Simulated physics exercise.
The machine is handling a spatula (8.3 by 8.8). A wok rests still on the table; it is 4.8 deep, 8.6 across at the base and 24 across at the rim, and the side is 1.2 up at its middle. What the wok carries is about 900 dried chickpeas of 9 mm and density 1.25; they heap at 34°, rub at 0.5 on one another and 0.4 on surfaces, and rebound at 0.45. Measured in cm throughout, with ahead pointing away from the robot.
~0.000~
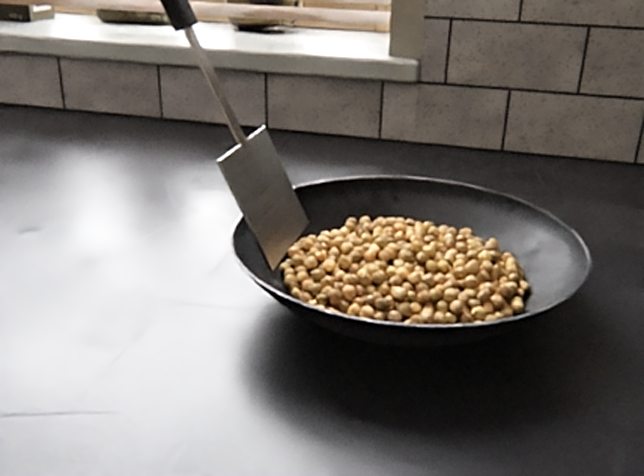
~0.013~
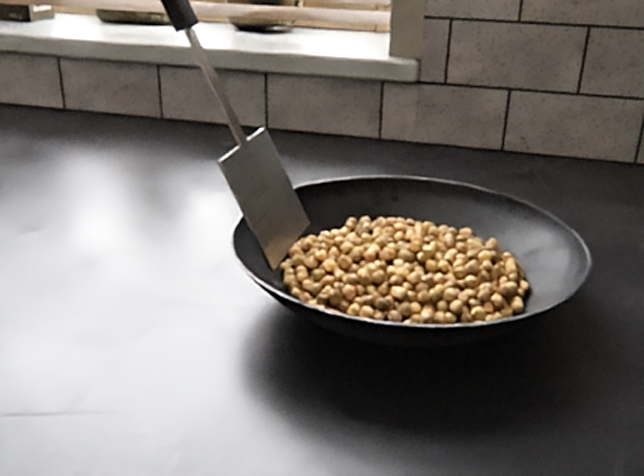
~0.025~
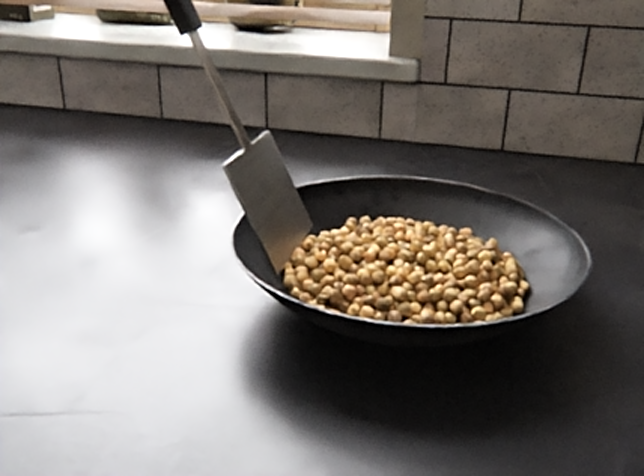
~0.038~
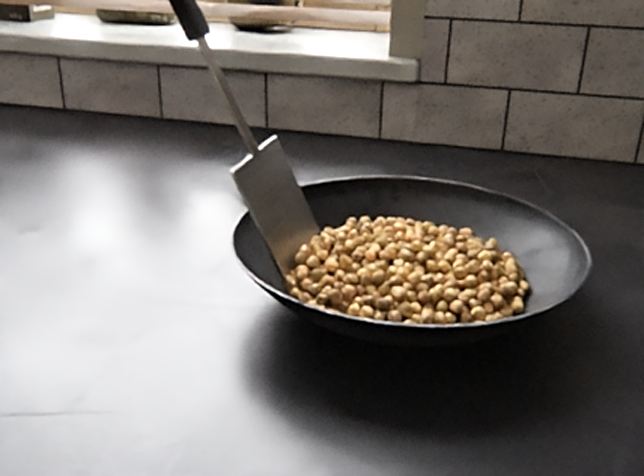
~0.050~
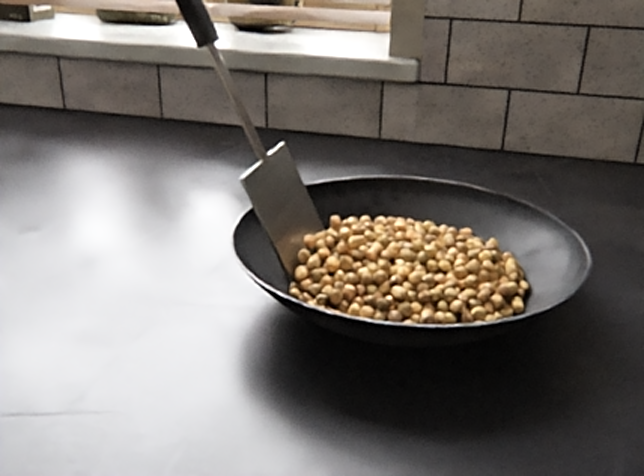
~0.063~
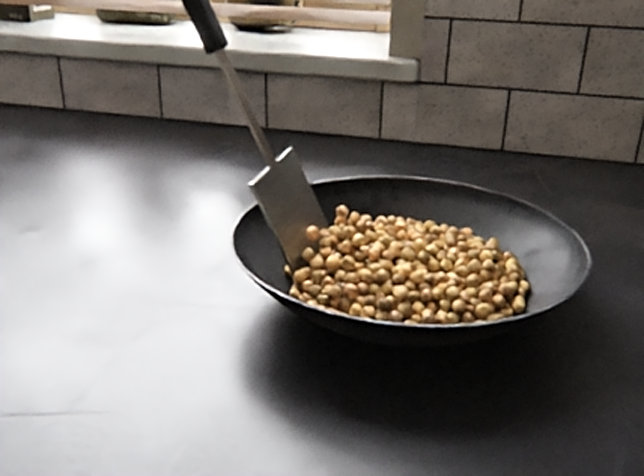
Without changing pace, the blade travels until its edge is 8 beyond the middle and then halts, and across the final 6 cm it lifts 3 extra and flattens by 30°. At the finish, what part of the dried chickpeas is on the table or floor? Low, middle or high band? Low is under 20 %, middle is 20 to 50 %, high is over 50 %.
Middle band.
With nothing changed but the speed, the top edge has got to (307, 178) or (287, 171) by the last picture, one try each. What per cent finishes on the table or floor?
45 % and 35 %.
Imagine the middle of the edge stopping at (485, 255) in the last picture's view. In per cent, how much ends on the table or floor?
0 %.
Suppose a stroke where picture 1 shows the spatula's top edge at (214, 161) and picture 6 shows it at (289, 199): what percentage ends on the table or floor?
Off the vessel, on the table or floor: Some 45 percent.
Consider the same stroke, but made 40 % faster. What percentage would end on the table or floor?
In that case, around 35 per cent would end on the table or floor.
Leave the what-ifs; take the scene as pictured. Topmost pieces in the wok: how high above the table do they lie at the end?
Some 5.5 cm above the table.
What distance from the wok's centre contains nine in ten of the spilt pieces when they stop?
Around 25 centimetres.
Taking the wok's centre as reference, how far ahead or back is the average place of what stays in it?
The kept load is shifted forward by about 3.5 cm.
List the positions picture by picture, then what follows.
The first frame shows spatula top edge at (242, 143), sloping 64°; upper third of the load around (401, 261), from x 285 to 525, top at y 220; 900 in the wok.
The second frame shows spatula top edge at (243, 143), sloping 64°; upper third of the load around (401, 261), from x 285 to 525, top at y 220.
The third frame shows spatula top edge at (247, 146), sloping 64°; upper third of the load around (401, 261), from x 285 to 525, top at y 220.
The fourth frame shows spatula top edge at (255, 152), sloping 64°; upper third of the load around (401, 259), from x 285 to 525, top at y 220.
The fifth frame shows spatula top edge at (264, 159), sloping 64°; upper third of the load around (401, 258), from x 290 to 525, top at y 220.
The sixth frame shows spatula top edge at (272, 164), sloping 64°; upper third of the load around (400, 258), from x 290 to 525, top at y 210; 900 in the wok.
By 0.16 s, sloping 64°, highest piece 6 above the table; 900 in the wok.
By 0.26 s, sloping 52°, highest piece 7 above the table; 890 in the wok, 10 on the blade or in flight.
By 0.52 s, sloping 34°, highest piece 6 above the table; 653 in the wok, 238 on the table or floor, 9 on the blade or in flight.
By 1.57 s, sloping 34°, highest piece 5 above the table; 653 in the wok, 247 on the table or floor.
Final count, 653 in the wok, 247 on the table or floor. That is 27 % on the table or floor.
